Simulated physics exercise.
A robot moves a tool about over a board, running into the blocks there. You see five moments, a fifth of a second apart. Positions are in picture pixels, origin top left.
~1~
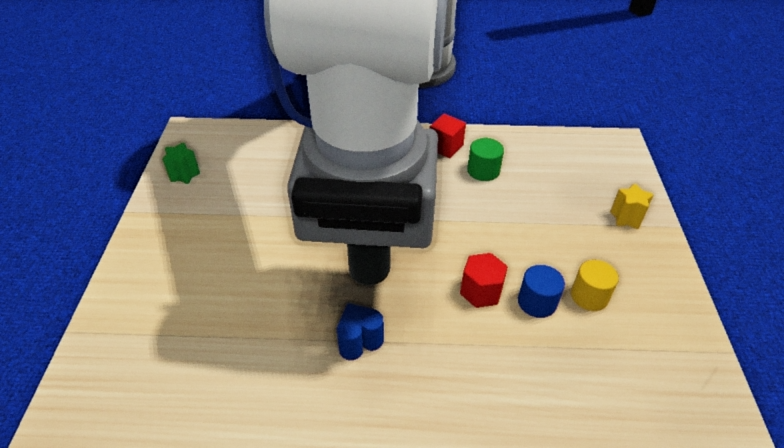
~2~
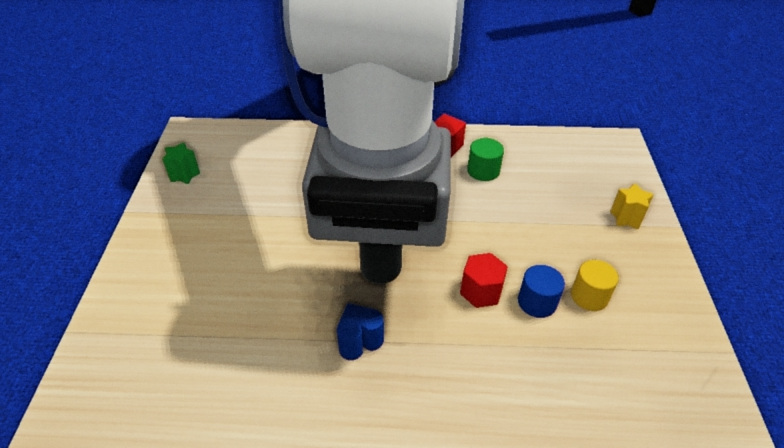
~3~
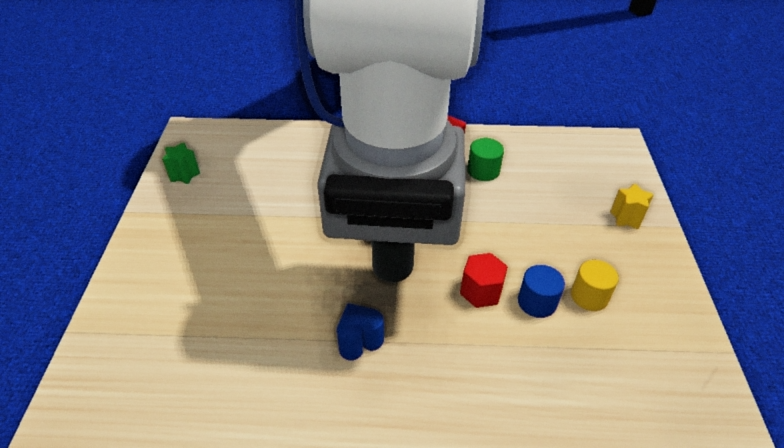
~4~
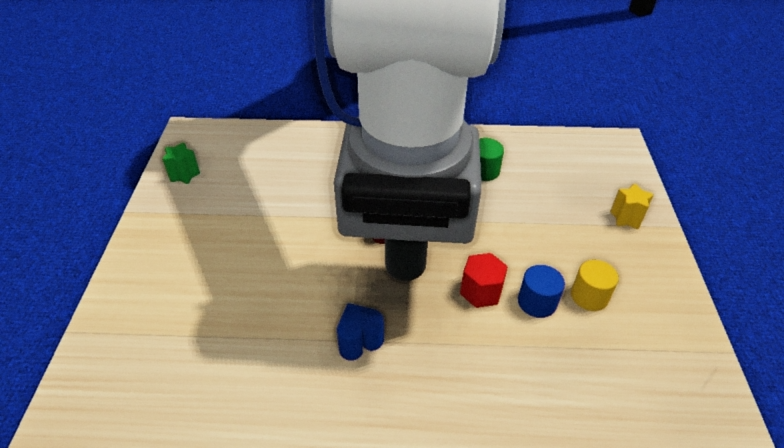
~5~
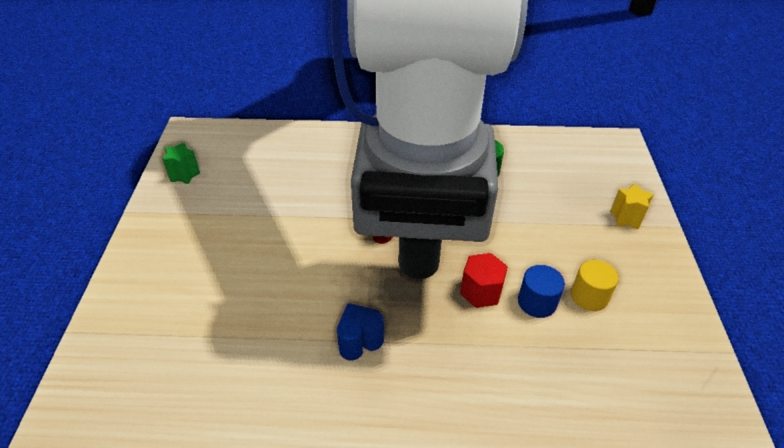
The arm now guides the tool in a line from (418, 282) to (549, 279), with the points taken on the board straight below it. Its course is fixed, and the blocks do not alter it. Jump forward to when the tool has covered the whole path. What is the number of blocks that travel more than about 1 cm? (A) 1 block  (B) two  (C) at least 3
Choice C: At least 3.
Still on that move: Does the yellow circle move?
That would be a yes.
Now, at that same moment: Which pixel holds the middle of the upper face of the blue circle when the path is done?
At (623, 311).
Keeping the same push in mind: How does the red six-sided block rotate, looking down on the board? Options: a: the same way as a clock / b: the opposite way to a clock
Option a.
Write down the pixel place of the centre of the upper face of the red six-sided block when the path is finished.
The centre of its top face lies at (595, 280).
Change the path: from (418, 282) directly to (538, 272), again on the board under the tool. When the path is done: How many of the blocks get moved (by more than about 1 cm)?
The push will move three blocks or more.
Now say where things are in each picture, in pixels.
The first frame shows tip of the tool at (370, 271), middles of tops, red heart hidden, red six-sided block at (486, 268), blue circle at (545, 279), yellow circle at (599, 273).
The second frame shows tool at (381, 269), nothing pushed.
The third frame shows tool at (393, 268), nothing pushed.
The fourth frame shows tool at (406, 266), nothing pushed.
The fifth frame shows tool at (419, 265), red heart hidden, red six-sided block at (486, 268), blue circle at (545, 279), yellow circle at (599, 273).
The first path, step by step. One third of the way, tool at (465, 264); red six-sided block at (506, 270).
Two thirds of the way, tool at (511, 263); red six-sided block at (552, 273), turned 20° clockwise; blue circle at (590, 293); yellow circle at (618, 276).
At the end, tool at (555, 262); red heart unmoved; red six-sided block at (595, 280), turned 45° clockwise; blue circle at (623, 311); yellow circle at (636, 279).
